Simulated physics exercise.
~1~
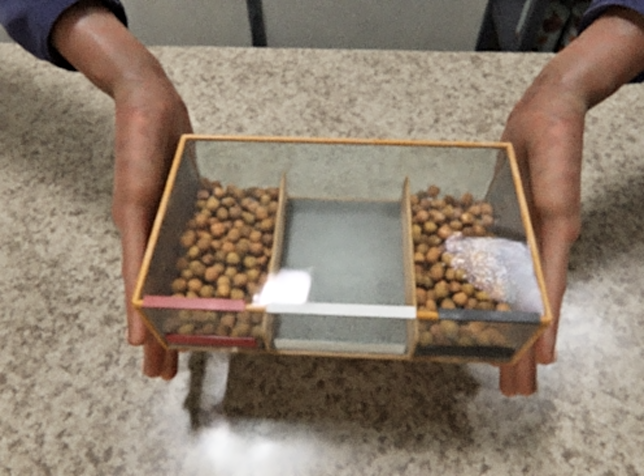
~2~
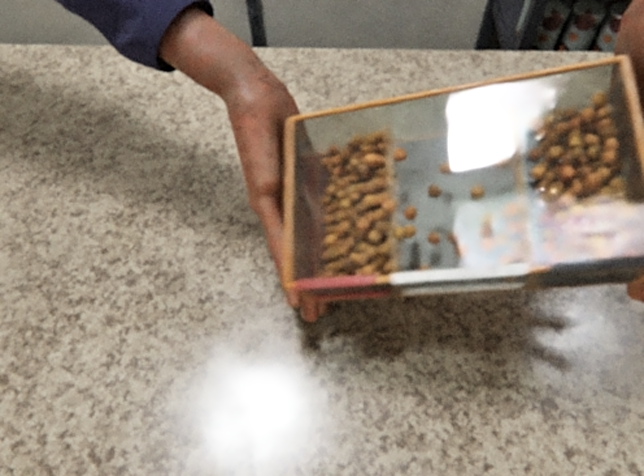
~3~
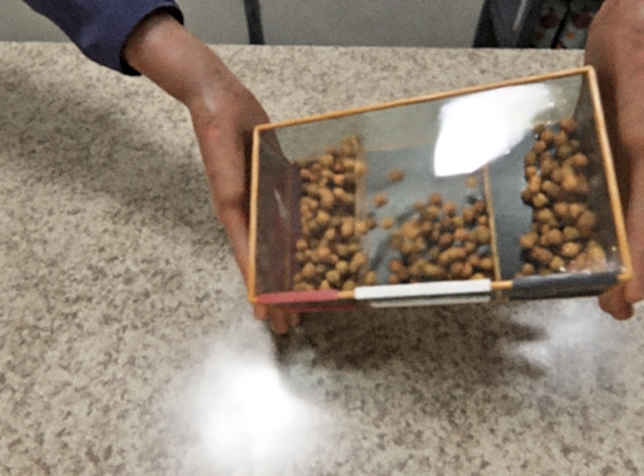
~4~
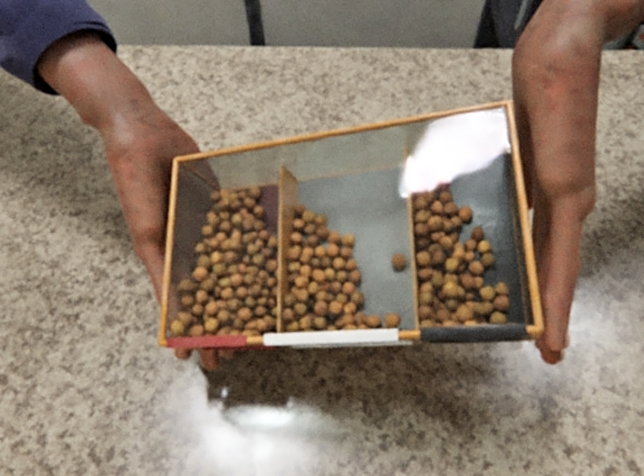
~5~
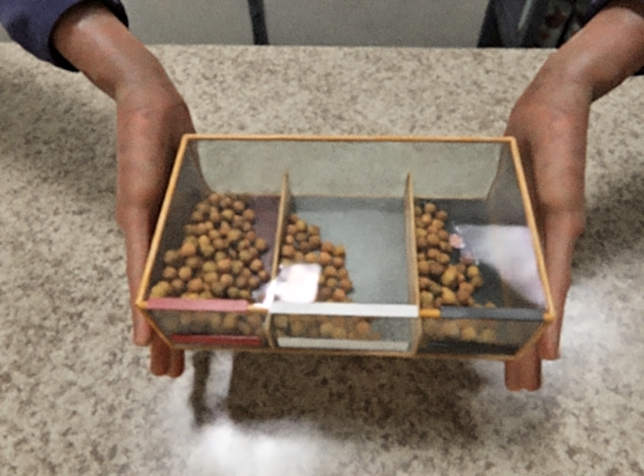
Small brown balls spilling from the red and black end sections into the empty white middle as hands tilt and level a clear-lidded box.
